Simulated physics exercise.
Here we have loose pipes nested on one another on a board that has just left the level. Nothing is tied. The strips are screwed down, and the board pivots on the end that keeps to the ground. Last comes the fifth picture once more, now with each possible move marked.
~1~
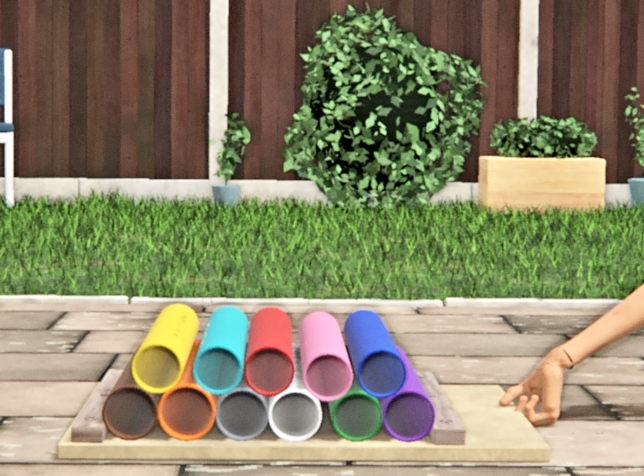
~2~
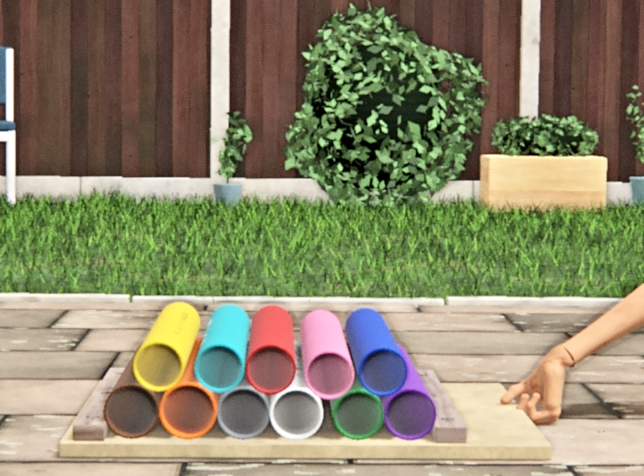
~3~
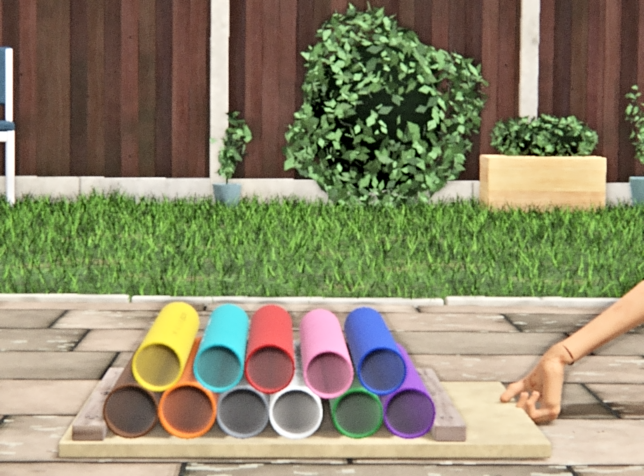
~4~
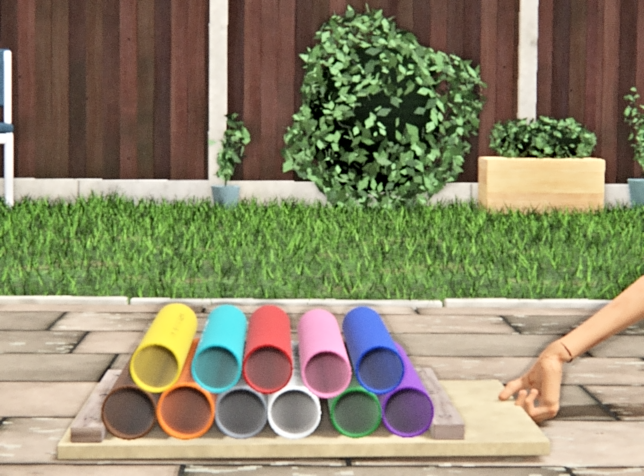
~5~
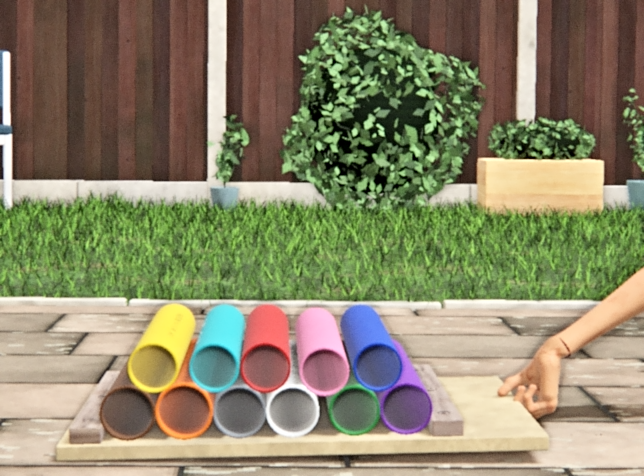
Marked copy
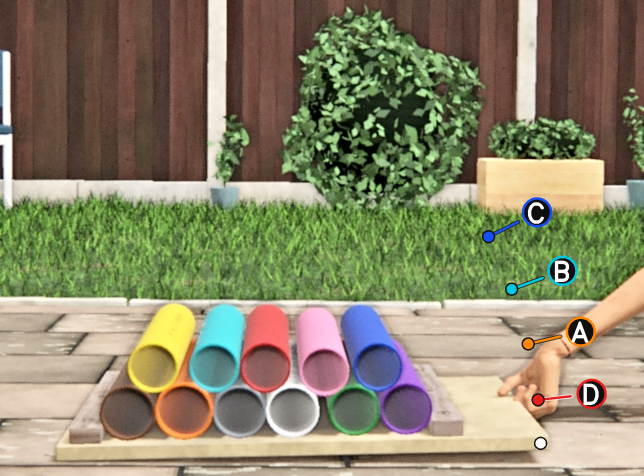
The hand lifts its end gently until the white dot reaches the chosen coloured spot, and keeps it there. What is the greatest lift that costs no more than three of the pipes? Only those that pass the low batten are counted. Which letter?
Up to C.
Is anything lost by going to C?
No.
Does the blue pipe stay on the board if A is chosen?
The blue pipe: Yes.
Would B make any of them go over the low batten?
No.
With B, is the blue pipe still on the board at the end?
The blue pipe: Yes.
On the marked copy, A at (528, 344); B at (512, 289); C at (488, 237); D at (538, 400); the white dot at (541, 443).
Following C. Soon after the start, board at 16°.
Later, board at 27°.
In the end, board at 27°, none over the low batten.
As for the rest, A none over the low batten; B none over the low batten; D none over the low batten.
